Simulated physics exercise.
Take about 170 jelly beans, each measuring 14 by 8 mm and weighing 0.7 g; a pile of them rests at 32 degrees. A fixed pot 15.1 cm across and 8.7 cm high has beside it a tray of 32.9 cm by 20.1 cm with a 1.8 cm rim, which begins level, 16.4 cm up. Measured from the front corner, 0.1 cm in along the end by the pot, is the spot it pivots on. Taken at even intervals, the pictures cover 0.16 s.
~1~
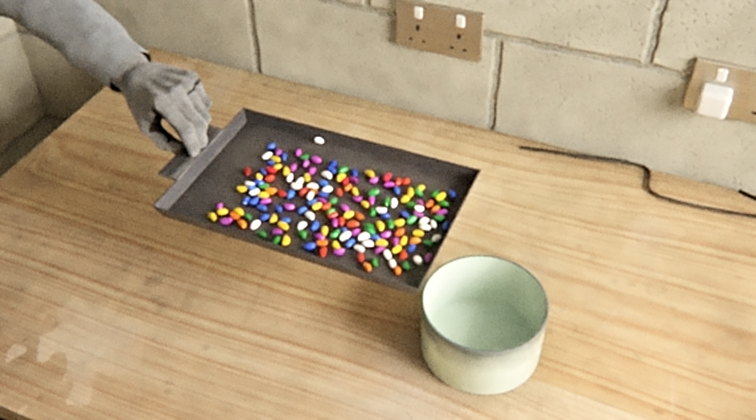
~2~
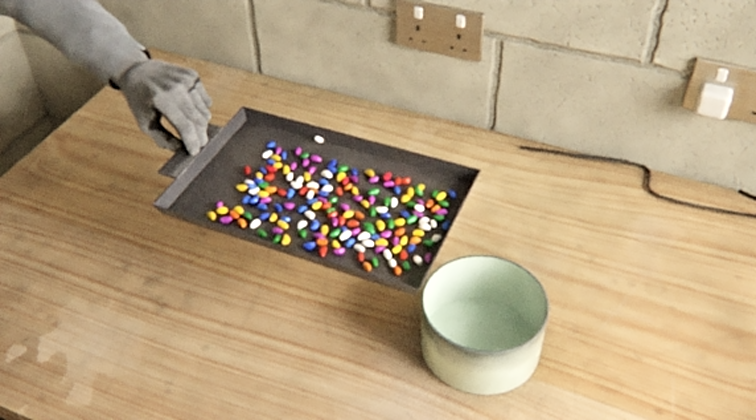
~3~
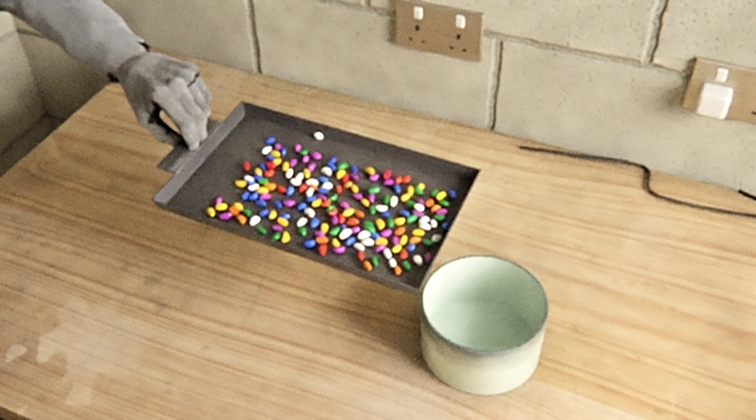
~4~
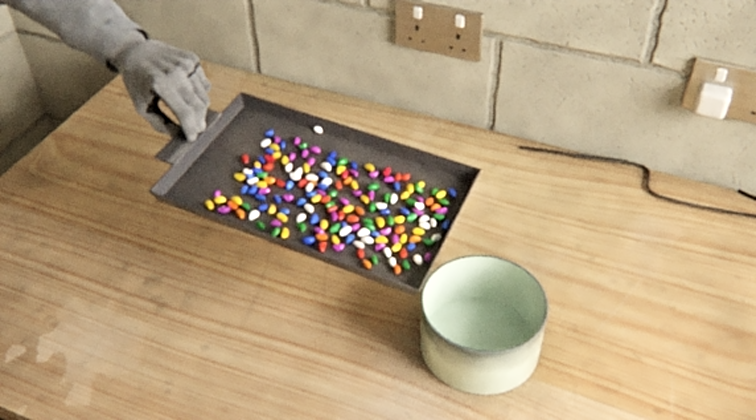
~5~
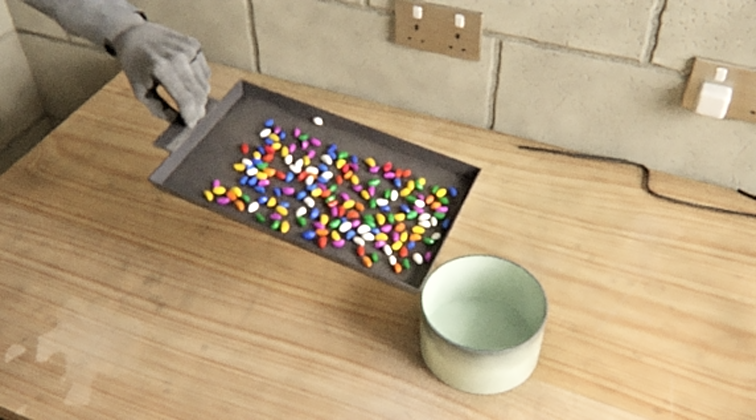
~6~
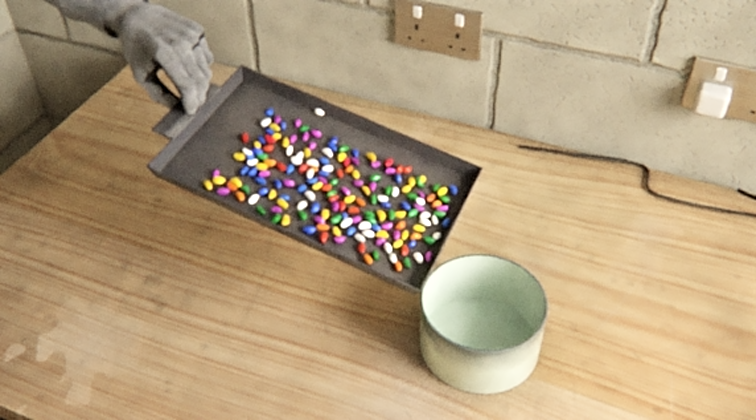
A gloved hand slowly raised the left end of a dark tray scattered with colourful jelly beans, tilting it down toward the right, while a pale green pot stood still on the wooden table.
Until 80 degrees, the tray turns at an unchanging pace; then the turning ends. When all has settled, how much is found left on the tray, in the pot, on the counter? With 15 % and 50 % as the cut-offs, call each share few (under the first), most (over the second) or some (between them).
My estimate: Tray: Few, pot: Most, counter: Some.
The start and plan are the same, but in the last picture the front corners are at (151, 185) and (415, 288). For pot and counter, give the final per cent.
Pot: 0, counter: 100.
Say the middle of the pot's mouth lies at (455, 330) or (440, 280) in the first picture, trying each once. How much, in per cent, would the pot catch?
About 65 and 25 per cent.
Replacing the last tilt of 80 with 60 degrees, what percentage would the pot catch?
I'd put it at close to 45 per cent.
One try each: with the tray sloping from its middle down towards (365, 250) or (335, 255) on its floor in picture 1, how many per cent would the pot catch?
Estimate: Some 0 % and some 0 % respectively.
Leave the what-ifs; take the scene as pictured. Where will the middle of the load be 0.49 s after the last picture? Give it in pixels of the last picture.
Load centre est.: (449, 243) px.
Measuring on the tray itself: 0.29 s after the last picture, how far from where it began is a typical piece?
Displacement on the tray: Roughly 4 cm.
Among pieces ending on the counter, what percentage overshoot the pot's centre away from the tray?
Some 80 per cent of the spill lies beyond the centre.
Then, 0.29 s after the last picture, tilt 45 degrees; the tray holds 100 %, the pot 0 %.
Then, 0.49 s after the last picture, tilt 68 degrees; the tray holds 90 %, the pot 0 %.
Then, 0.80 s after the last picture, tilt 80 degrees; the tray holds 10 %, the pot 50 %.
In the end, tray 0 %, pot 65 %, counter 35 %.
